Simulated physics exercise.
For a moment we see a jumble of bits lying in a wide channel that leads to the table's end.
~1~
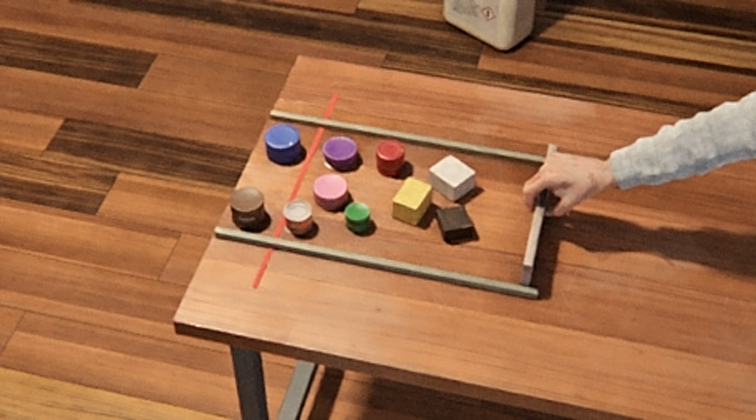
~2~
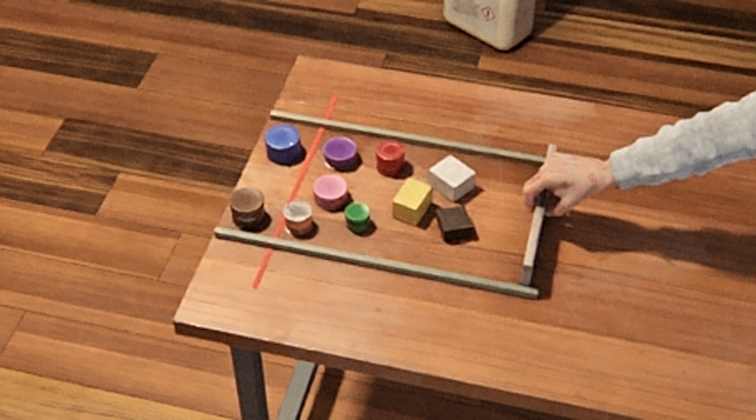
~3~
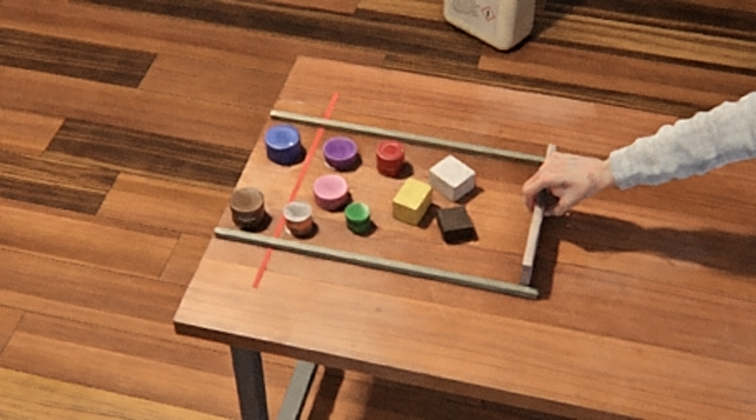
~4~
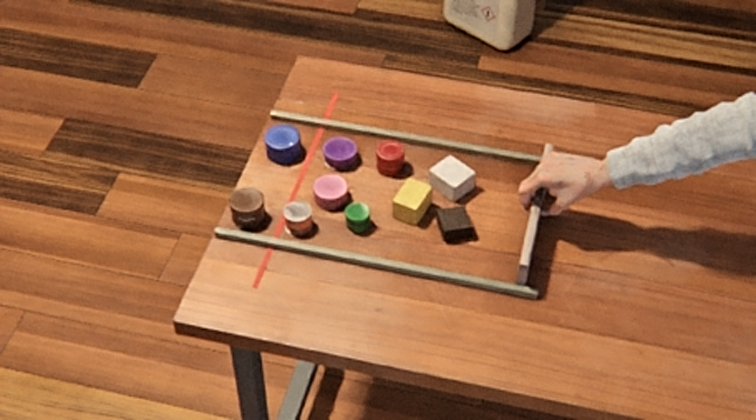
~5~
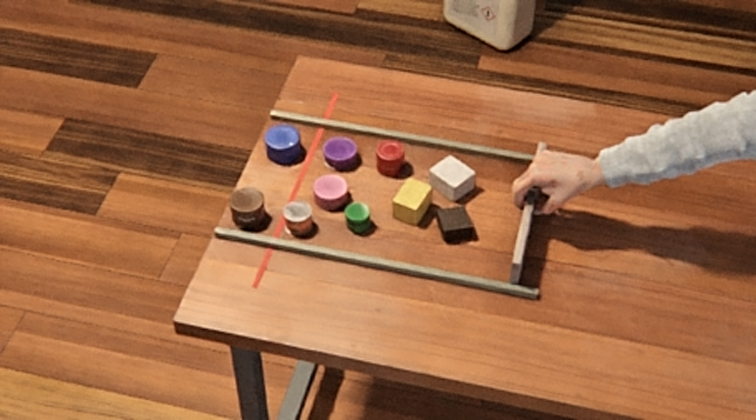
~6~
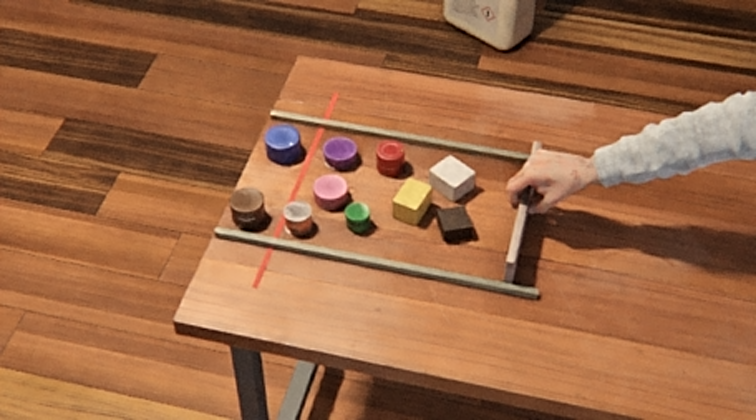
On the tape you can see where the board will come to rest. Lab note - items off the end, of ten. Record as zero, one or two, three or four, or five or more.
I predict exactly one or two will slip off.
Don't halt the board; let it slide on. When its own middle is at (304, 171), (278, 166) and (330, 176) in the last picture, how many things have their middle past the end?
Respectively, 1, 5 and 0.
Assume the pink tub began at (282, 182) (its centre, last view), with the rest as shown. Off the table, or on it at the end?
From that start, the object then does not stay.
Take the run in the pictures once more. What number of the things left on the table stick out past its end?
That'd be 2.
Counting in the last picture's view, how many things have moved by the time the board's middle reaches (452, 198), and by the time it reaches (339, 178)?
The number moved is 3 and then 9.
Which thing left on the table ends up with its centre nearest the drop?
It's the blue lid.
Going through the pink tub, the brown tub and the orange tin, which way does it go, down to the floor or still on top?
The pink tub goes down, the brown tub stays put, the orange tin stays put.
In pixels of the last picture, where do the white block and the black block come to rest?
The white block comes to rest close to (289, 157), while the black block rests close to (280, 187).
Early on, none off yet; brown tub at rest near (248, 208); blue lid at rest near (283, 145); orange tin at rest near (298, 218).
Finally, the number that fall off is one or two; lost, pink tub.
